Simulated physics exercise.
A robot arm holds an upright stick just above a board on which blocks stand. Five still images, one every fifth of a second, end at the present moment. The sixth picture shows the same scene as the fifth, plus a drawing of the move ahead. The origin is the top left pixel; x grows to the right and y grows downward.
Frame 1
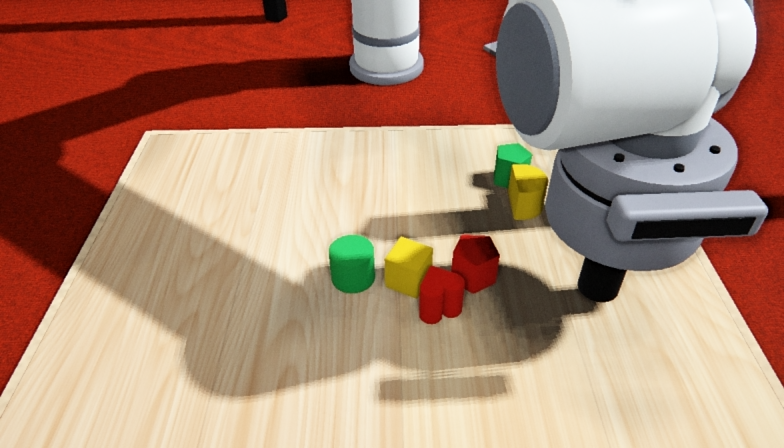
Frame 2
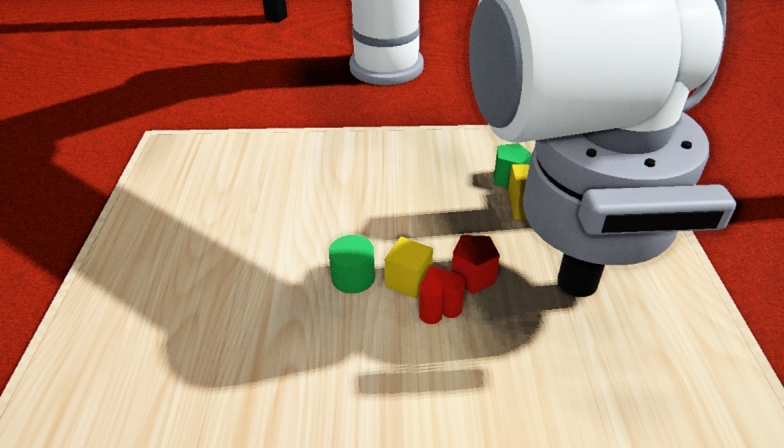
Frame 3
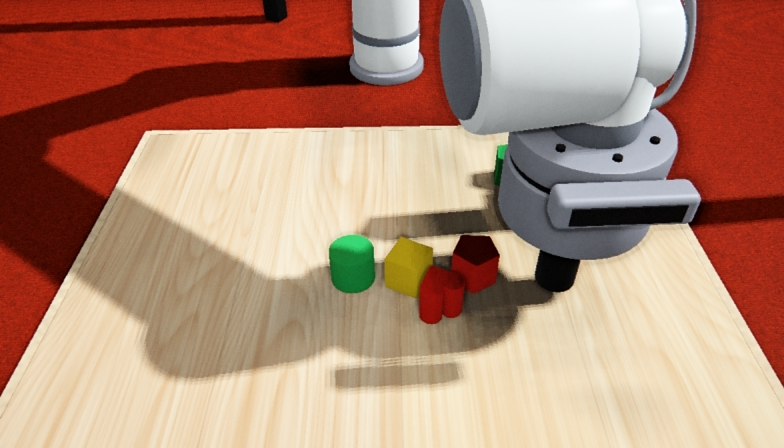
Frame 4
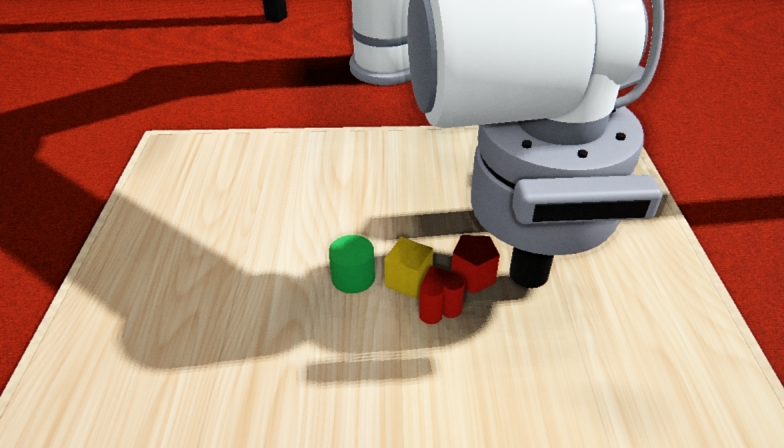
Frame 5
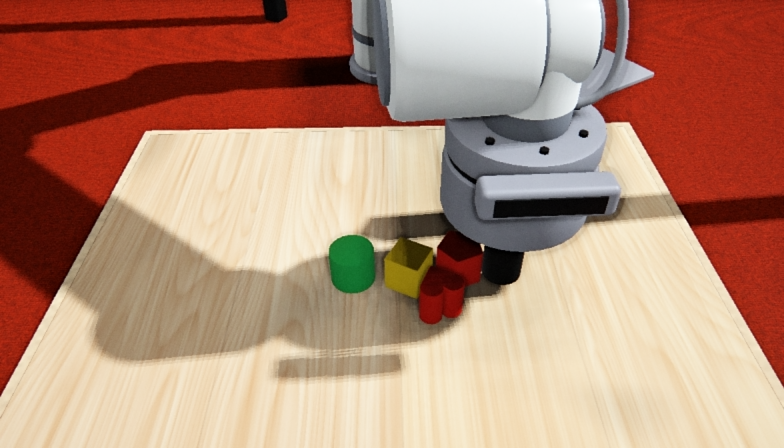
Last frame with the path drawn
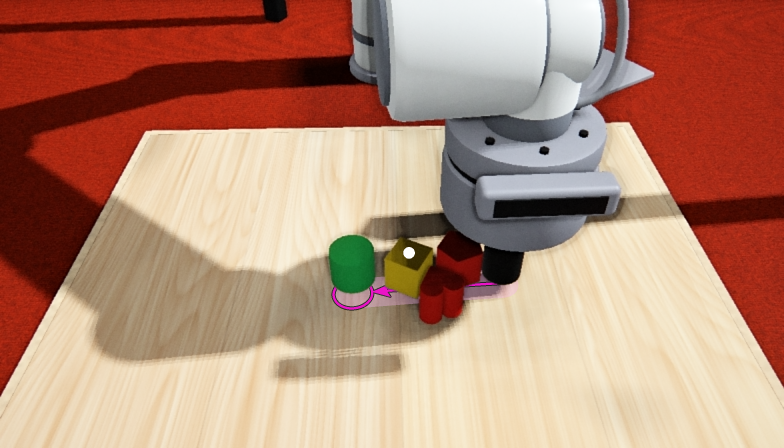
A large white and grey robot arm holds a short black stick upright over a pale wooden board on a red floor, seen from above. Near the middle sit a green cylinder, a yellow block, a red heart-shaped block and a red five-sided block, with green and yellow blocks behind. The arm glides left, hiding the back blocks, then nudges the five-sided block slightly left, while the camera stays still.
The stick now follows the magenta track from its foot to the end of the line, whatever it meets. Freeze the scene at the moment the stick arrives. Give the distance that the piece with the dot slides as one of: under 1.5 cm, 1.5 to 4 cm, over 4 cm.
Long: Over 4 cm.
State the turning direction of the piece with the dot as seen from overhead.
Viewed from above: Clockwise.
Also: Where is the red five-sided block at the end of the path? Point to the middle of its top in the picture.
It is going to be at (423, 232).
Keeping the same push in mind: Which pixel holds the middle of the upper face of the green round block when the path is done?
Put as a pixel place, it's (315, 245).
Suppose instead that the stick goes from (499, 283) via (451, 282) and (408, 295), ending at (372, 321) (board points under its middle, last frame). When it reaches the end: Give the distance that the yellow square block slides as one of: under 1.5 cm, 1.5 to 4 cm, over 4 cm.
It goes 1.5 to 4 cm.
The line goes from (499, 283) directly to (353, 293); the dot is on the yellow square block.
The first path, step by step. One third of the way, stick (450, 275); green round block (347, 250); yellow square block (392, 248), turned 55° anticlockwise; red heart block (437, 283); red five-sided block (429, 235), turned 60° clockwise.
Two thirds of the way, stick (400, 278); green round block (325, 247); yellow square block (369, 240), turned 15° anticlockwise; red heart block (429, 288), turned 25° anticlockwise; red five-sided block (423, 232), turned 85° clockwise.
At the end, stick (352, 282); green round block (314, 244); yellow square block (354, 237), turned 45° clockwise; red heart block (429, 288), turned 25° anticlockwise; red five-sided block (423, 232), turned 85° clockwise.
